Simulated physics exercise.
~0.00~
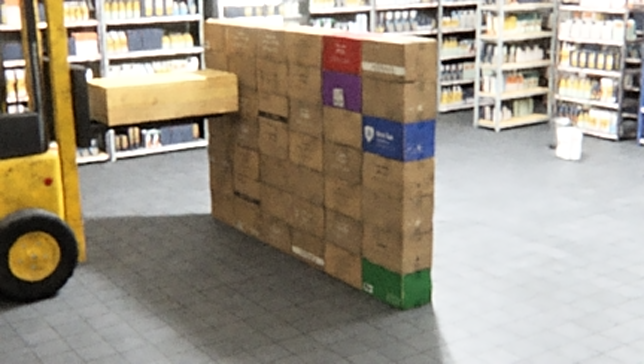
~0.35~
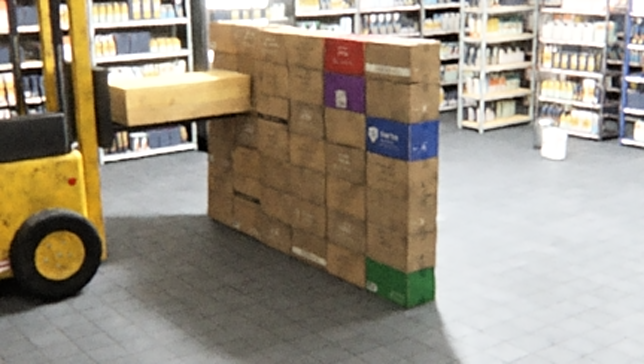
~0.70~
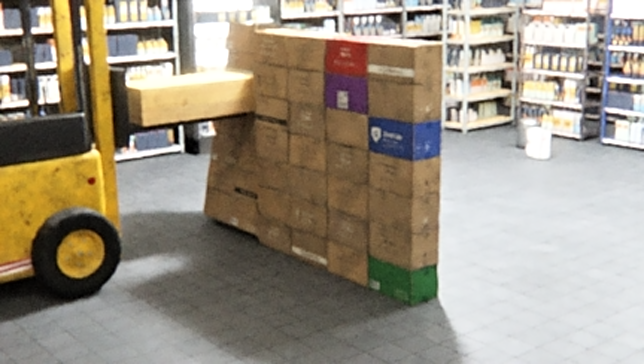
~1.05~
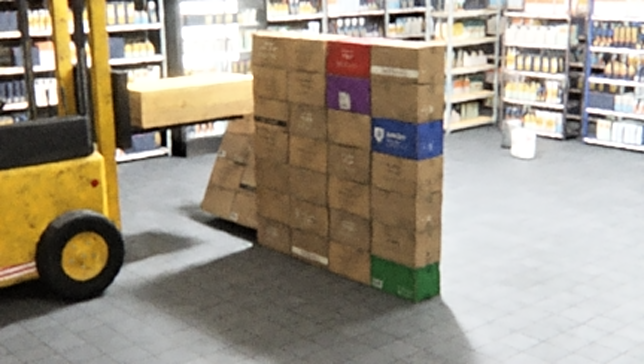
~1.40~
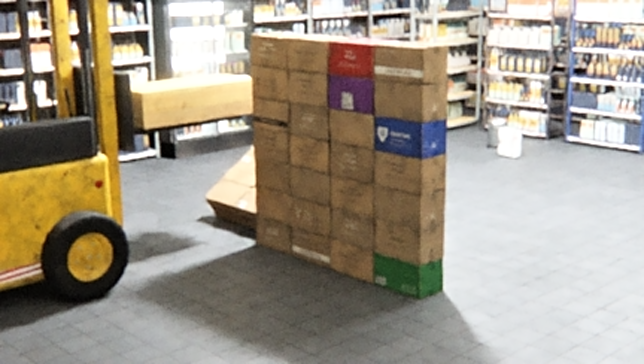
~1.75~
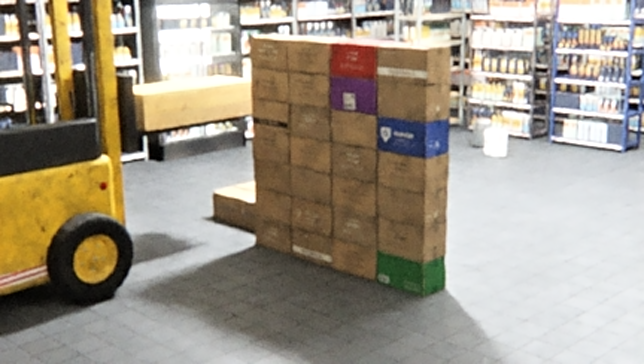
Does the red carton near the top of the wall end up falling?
No, the red carton stays up in its place near the top of the wall. Only the left section of the wall topples.
